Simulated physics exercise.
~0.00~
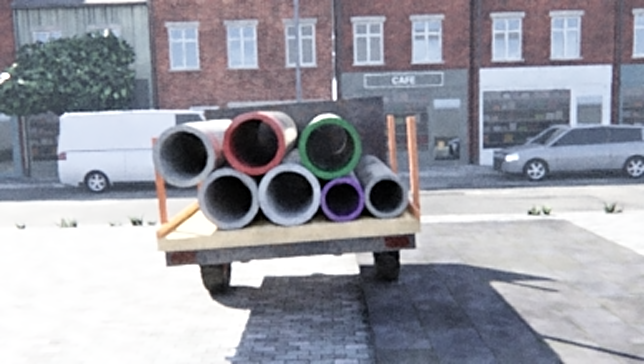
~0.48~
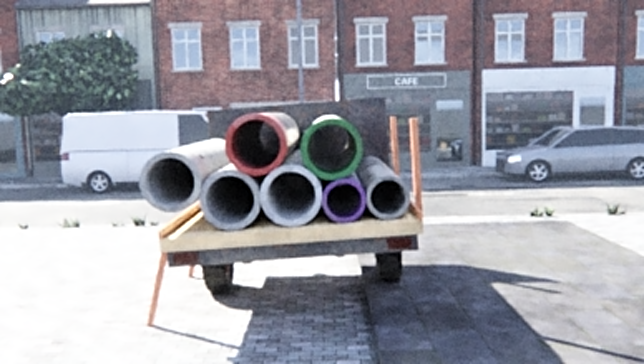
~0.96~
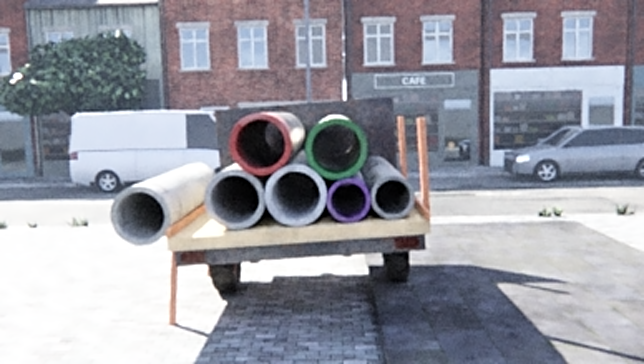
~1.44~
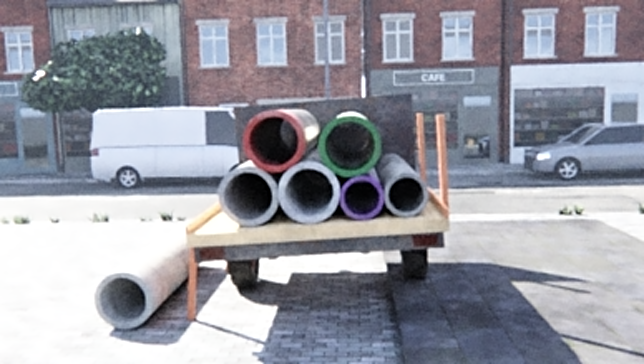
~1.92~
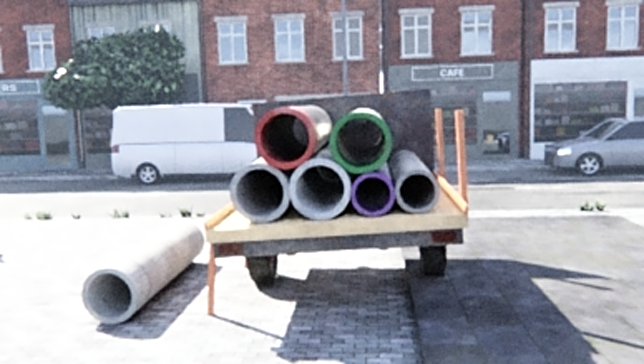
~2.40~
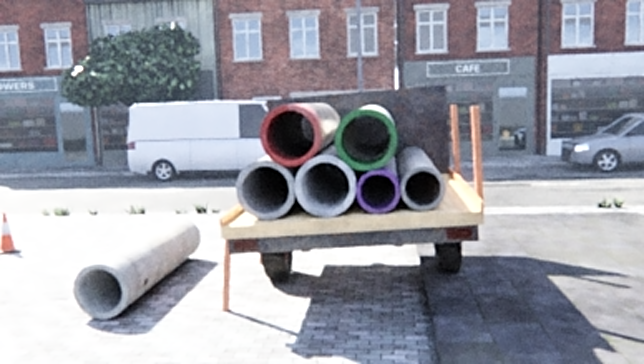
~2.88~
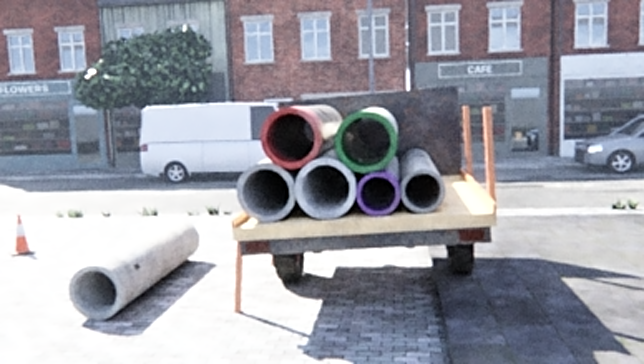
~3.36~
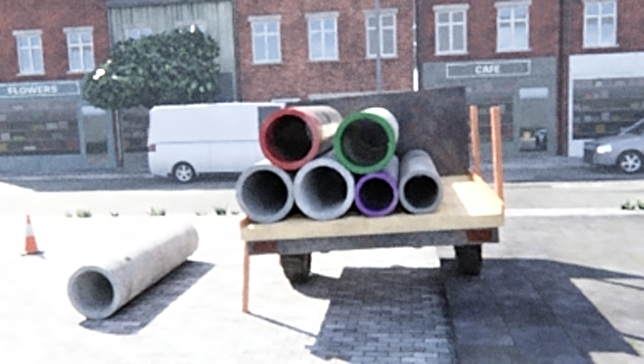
A concrete pipe rolls off the trailer's left side and rests on the ground nearby.
